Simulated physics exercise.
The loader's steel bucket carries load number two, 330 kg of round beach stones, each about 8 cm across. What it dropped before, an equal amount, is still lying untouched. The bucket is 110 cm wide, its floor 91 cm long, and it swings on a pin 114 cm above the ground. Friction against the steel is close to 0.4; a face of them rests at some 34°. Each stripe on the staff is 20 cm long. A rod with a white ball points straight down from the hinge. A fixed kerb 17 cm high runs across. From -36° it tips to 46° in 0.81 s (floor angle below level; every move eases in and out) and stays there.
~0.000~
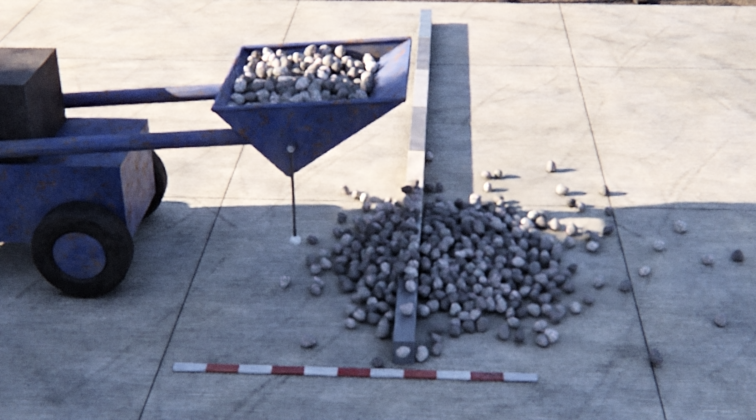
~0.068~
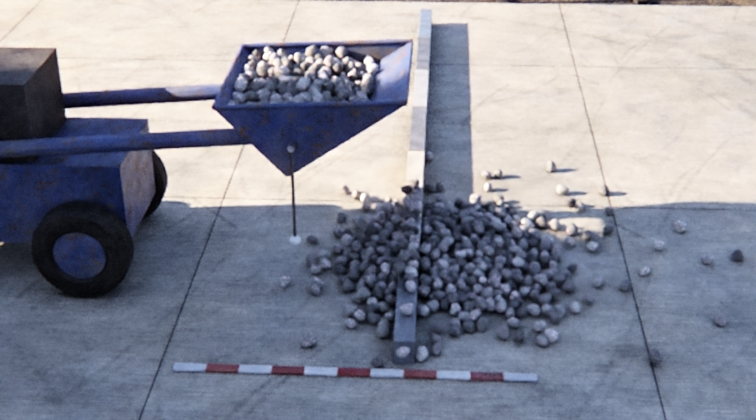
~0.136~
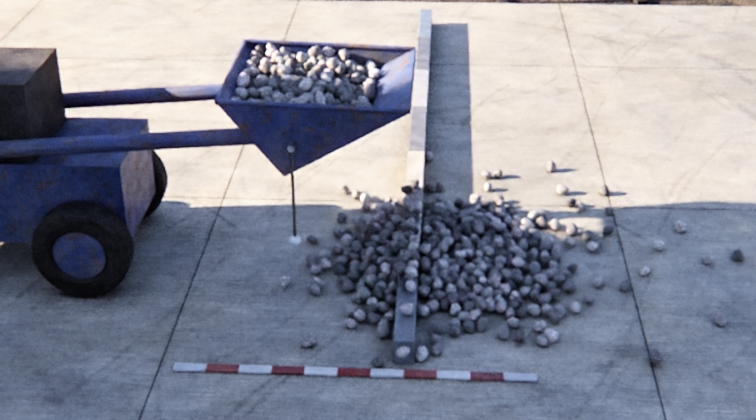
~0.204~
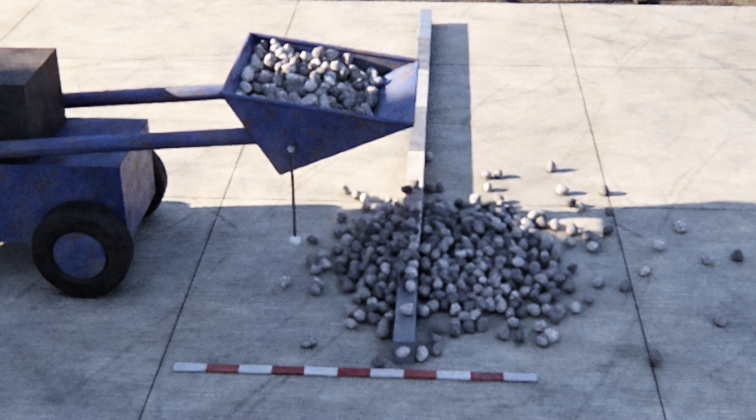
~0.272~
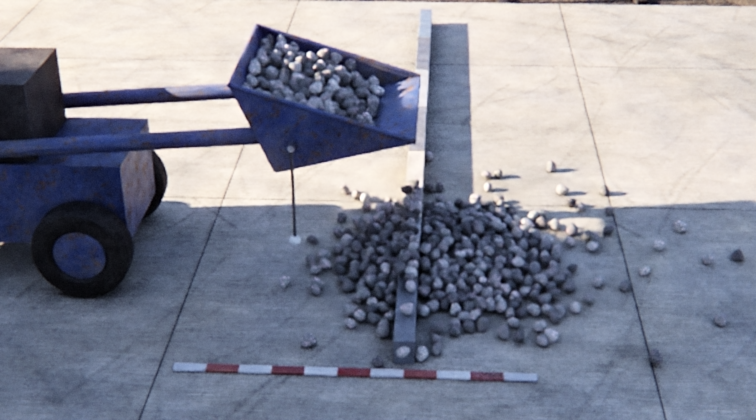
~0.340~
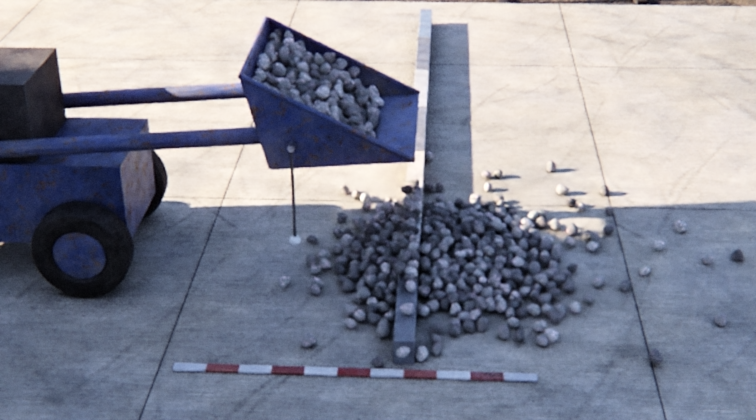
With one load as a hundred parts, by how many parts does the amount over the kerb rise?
Roughly 55 per cent of a load more.
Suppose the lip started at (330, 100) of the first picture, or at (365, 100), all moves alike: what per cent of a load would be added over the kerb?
Near 5 per cent from the first place, 15 from the second.
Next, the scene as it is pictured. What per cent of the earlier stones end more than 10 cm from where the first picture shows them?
About 15 per cent.
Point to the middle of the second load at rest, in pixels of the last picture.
Their middle is at about (425, 247).
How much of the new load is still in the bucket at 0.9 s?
About 65 per cent.
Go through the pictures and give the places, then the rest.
The bucket is at -36°, its lip at (406, 100); the top of the load is at (315, 62). The earlier load is highest near (407, 225), 22 cm above ground level, 31 % on this side of the kerb, 69 % over the kerb, in the first frame.
The bucket is at -34°, its lip at (407, 103); the top of the load is at (309, 64); the stones move at 0.2 m/s on average, in the second frame.
Lip at (410, 111), floor tilted -30°, highest stones at (276, 63); the stones move at 0.3 m/s on average, in the third frame.
Lip at (414, 125), floor tilted -23°, highest stones at (266, 60); the stones move at 0.4 m/s on average, in the fourth frame.
The bucket is at -14°, its lip at (416, 142); the top of the load is at (267, 51); the stones move at 0.5 m/s on average, in the fifth frame.
Lip at (414, 161), floor tilted -5°, highest stones at (275, 47); the stones move at 0.6 m/s on average, in the sixth frame.
After 0.6 s the floor is at 34°; in per cent of one load, 100 in the bucket, 31 on this side of the kerb, 69 over the kerb; the foremost stones are at (675, 262).
After 0.9 s the floor is at 46°; in per cent of one load, 66 in the bucket, 66 on this side of the kerb, 69 over the kerb; the foremost stones are at (675, 262).
After 1.3 s the floor is at 46°; in per cent of one load, 6 in the bucket, 86 on this side of the kerb, 108 over the kerb; the foremost stones are at (675, 262).
After 3.9 s the floor is at 46°; in per cent of one load, 0 in the bucket, 76 on this side of the kerb, 124 over the kerb; the foremost stones are at (681, 276). Net gain over the kerb, 55.
